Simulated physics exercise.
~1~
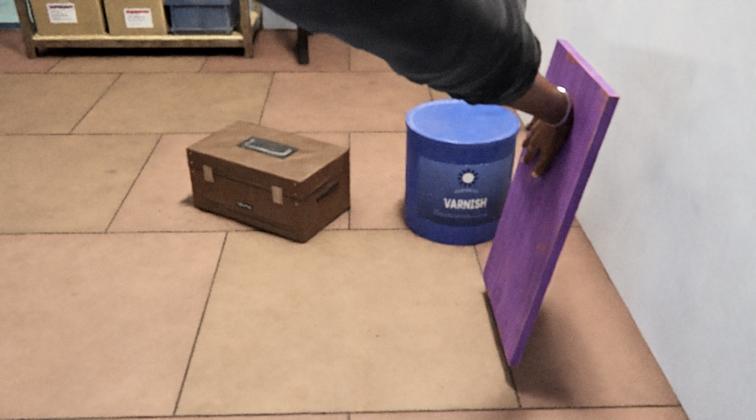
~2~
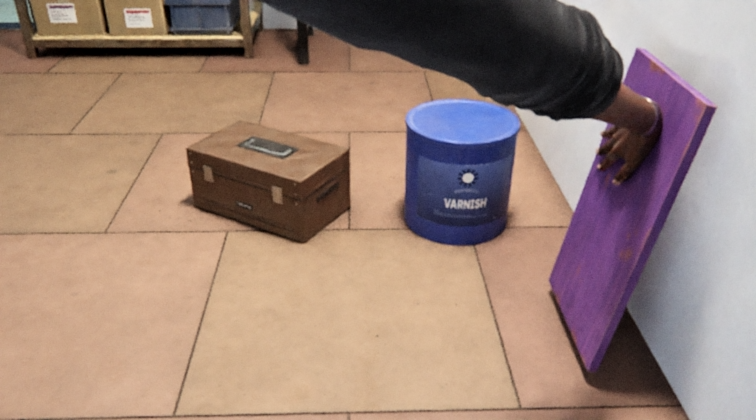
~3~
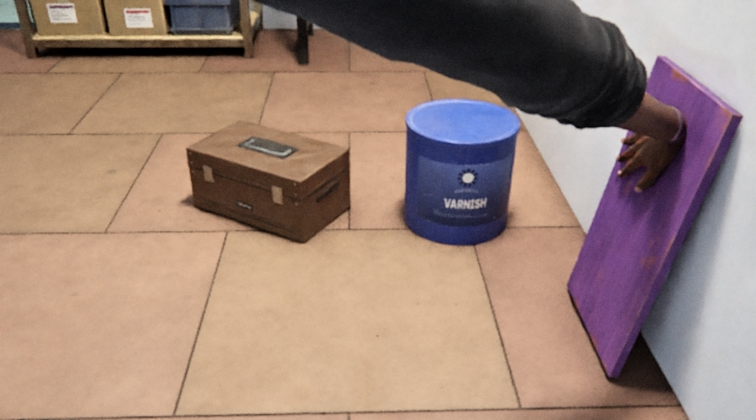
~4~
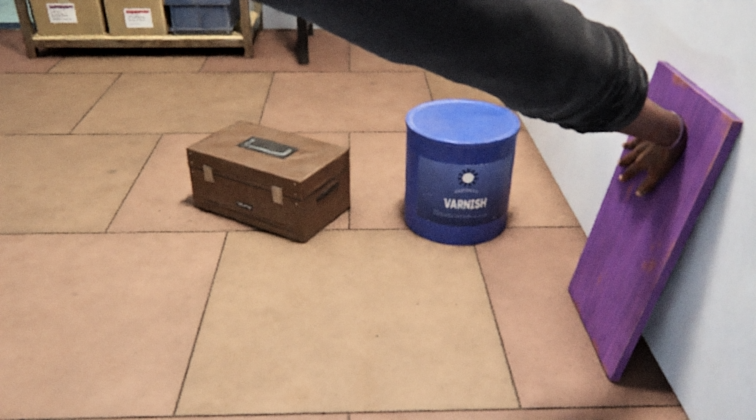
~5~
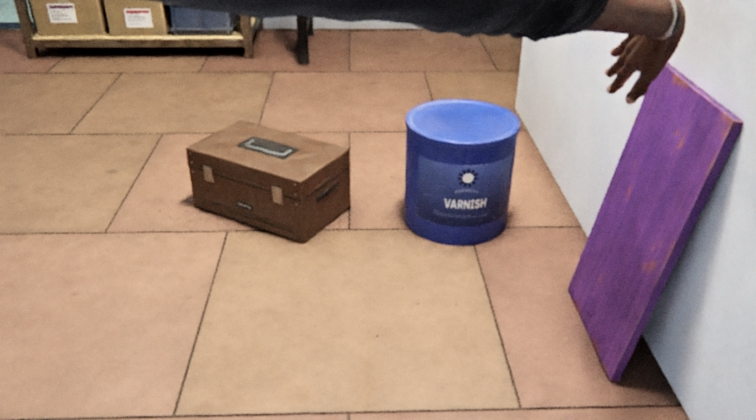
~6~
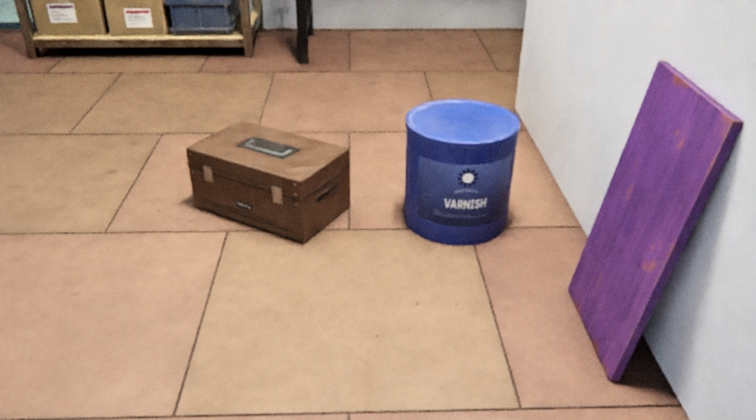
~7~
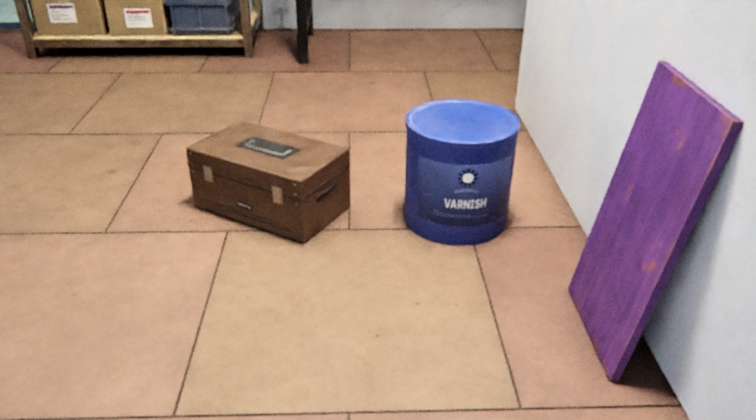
A purple board is moved right by a hand, released, and stays leaning against the wall.
